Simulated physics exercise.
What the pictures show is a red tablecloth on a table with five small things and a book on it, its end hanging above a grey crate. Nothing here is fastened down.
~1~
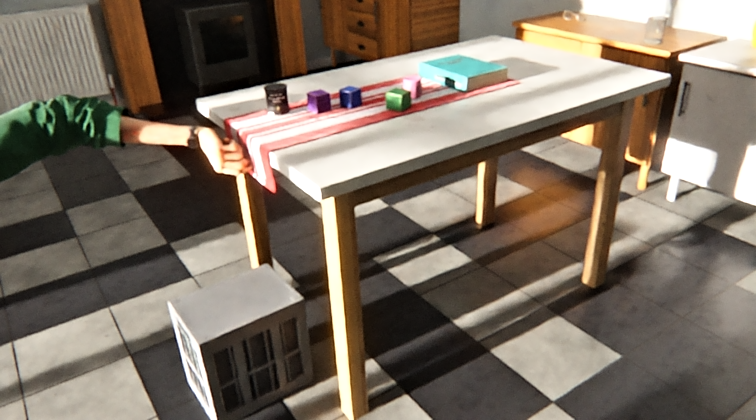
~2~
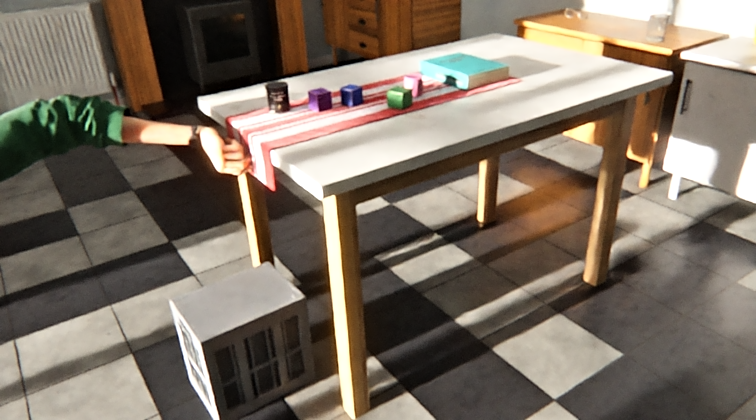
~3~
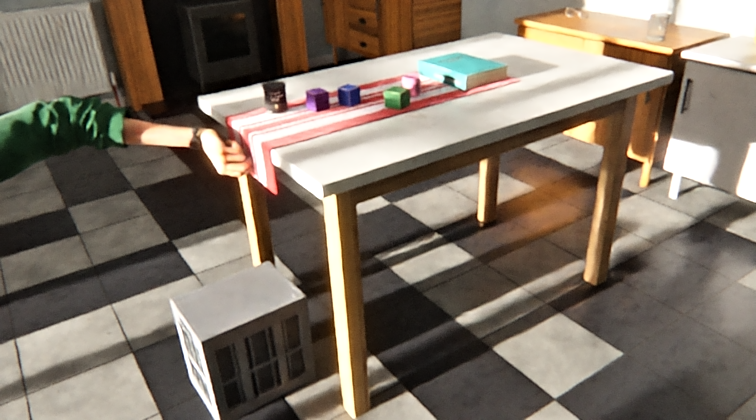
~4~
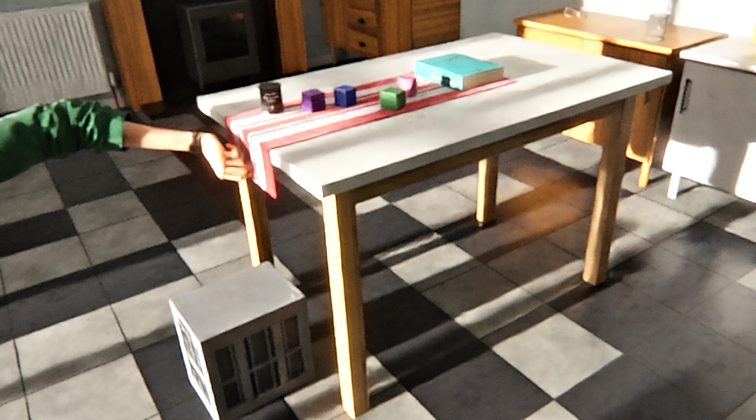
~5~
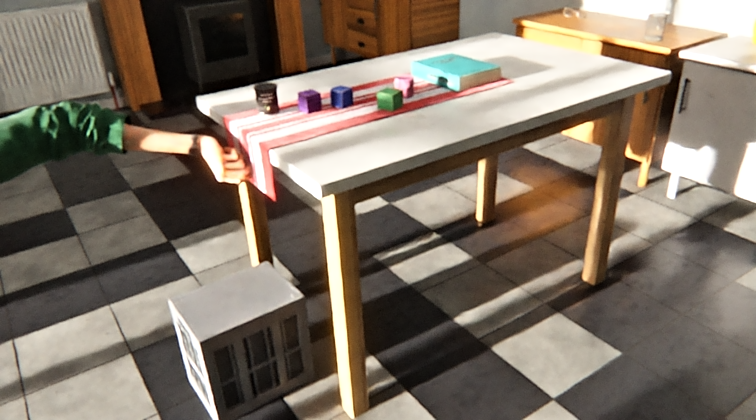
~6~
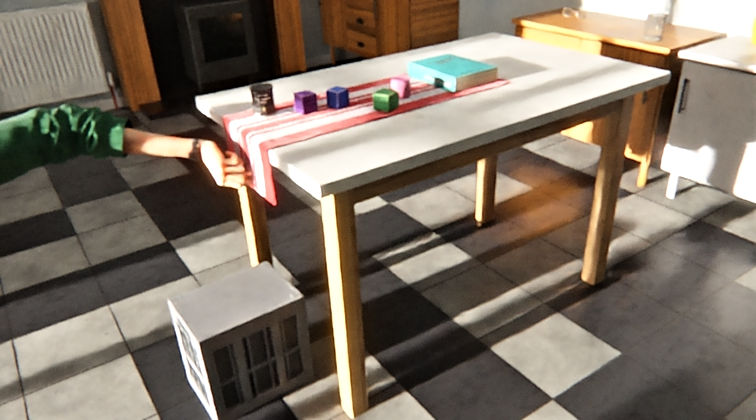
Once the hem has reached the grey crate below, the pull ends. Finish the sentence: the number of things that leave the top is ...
It is three.
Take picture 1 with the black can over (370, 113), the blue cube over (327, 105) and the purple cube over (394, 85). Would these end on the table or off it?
Start with the black can, which is lost; next the blue cube, which is lost; last the purple cube, which is kept.
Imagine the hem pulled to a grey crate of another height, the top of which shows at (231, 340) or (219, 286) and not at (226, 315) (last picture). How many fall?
The count would be 4 and then 2.
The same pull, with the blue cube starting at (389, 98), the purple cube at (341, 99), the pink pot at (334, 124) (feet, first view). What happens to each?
Result - blue cube: Still up; purple cube: Down; pink pot: Down.
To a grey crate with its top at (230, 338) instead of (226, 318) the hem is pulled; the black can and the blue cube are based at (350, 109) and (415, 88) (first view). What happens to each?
First the black can: It ends off the top. Then the blue cube: It is still up there.
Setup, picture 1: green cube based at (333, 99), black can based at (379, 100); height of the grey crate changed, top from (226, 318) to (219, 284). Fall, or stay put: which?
The green cube stays put, the black can stays put.
Soon after, hem near (257, 232); black can gone.
After that, hem near (262, 273); black can and purple cube gone.
And then, hem on the crate; black can, purple cube and blue cube gone.
In the end, hem on the crate; black can, purple cube and blue cube gone. It carries off three.
